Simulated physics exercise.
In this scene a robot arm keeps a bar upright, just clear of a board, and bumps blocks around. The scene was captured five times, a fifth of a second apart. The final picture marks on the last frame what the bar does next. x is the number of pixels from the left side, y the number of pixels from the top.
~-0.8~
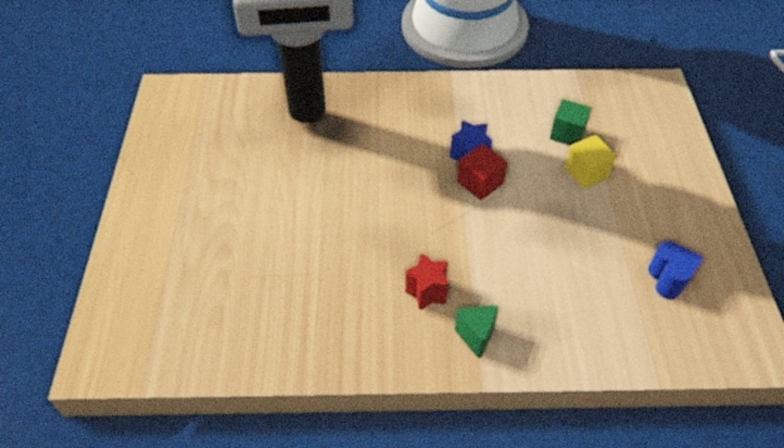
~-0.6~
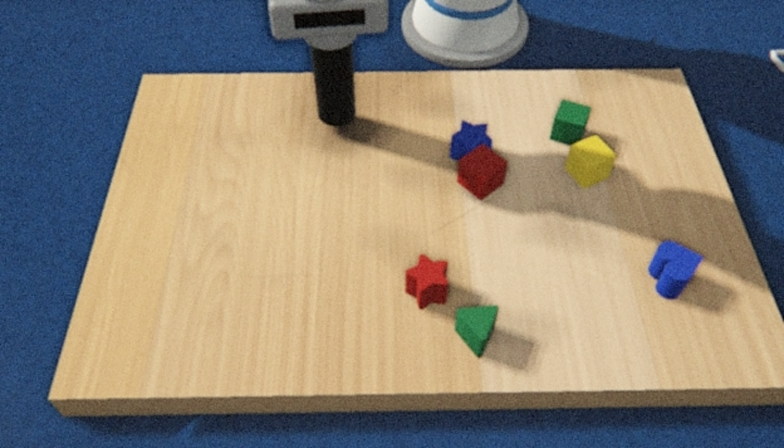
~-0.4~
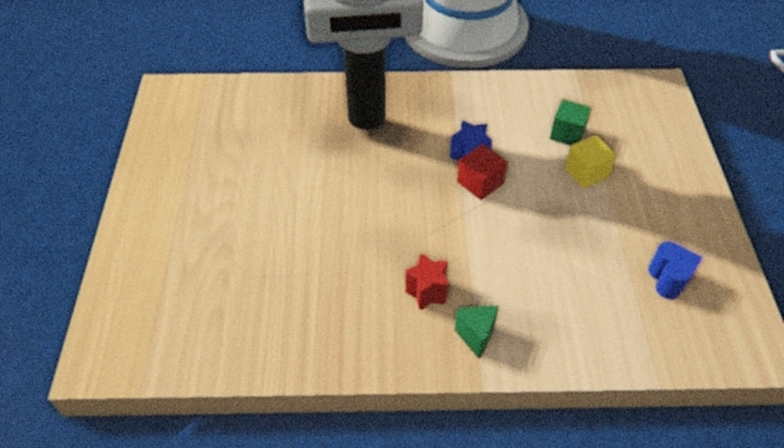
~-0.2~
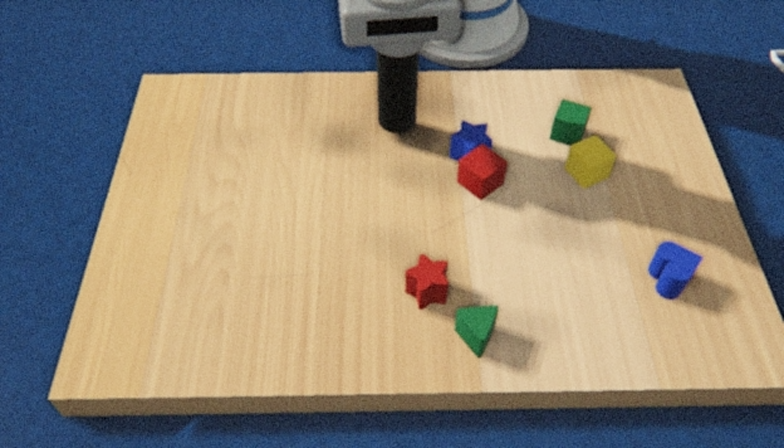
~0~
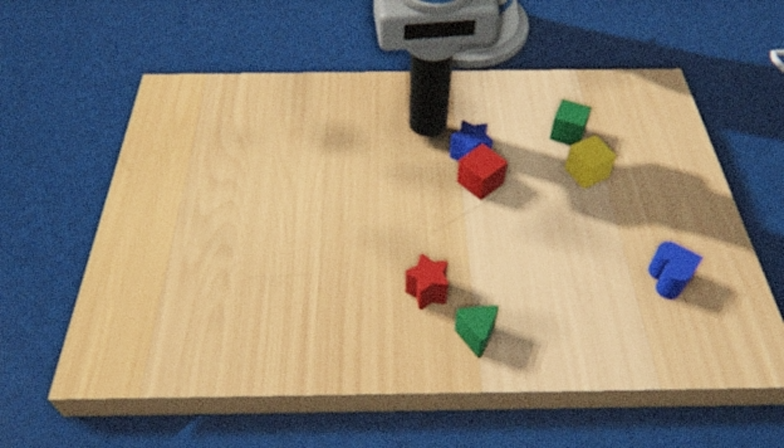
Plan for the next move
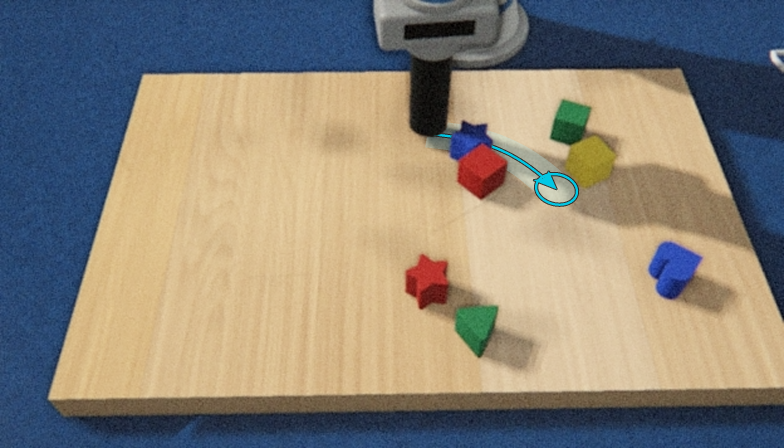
To begin with, a robot arm holds a dark bar upright near the back of a wooden board, left of several red, blue, green and yellow blocks. The arm then moves the bar steadily right until it is beside the blue star-shaped block, while the blocks stay in place.
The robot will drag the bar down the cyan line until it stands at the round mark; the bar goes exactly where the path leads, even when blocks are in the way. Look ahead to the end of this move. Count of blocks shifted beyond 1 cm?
I'm going with two.
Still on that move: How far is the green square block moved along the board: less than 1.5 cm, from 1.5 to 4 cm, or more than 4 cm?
Range: Under 1.5 cm.
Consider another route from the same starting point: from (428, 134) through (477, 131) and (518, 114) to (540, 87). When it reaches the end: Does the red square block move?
My answer is no.
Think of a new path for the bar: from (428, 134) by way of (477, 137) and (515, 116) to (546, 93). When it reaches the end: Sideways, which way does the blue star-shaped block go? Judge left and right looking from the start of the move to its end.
Measured against the direction from start to end, the blue star-shaped block shifts toward the right-hand side.
The line goes from (428, 134) via (475, 141) and (519, 160), ending at (557, 189).
The first path, step by step. One third of the way, bar at (477, 132); blue star-shaped block at (500, 141), turned 30° clockwise; red square block at (489, 167), turned 30° clockwise.
Two thirds of the way, bar at (522, 151); blue star-shaped block at (531, 165), turned 60° clockwise; red square block at (496, 179), turned 80° clockwise.
At the end, bar at (559, 180); blue star-shaped block at (543, 189), turned 100° clockwise; red square block at (496, 182), turned 100° clockwise; green square block unmoved; yellow square block unmoved.
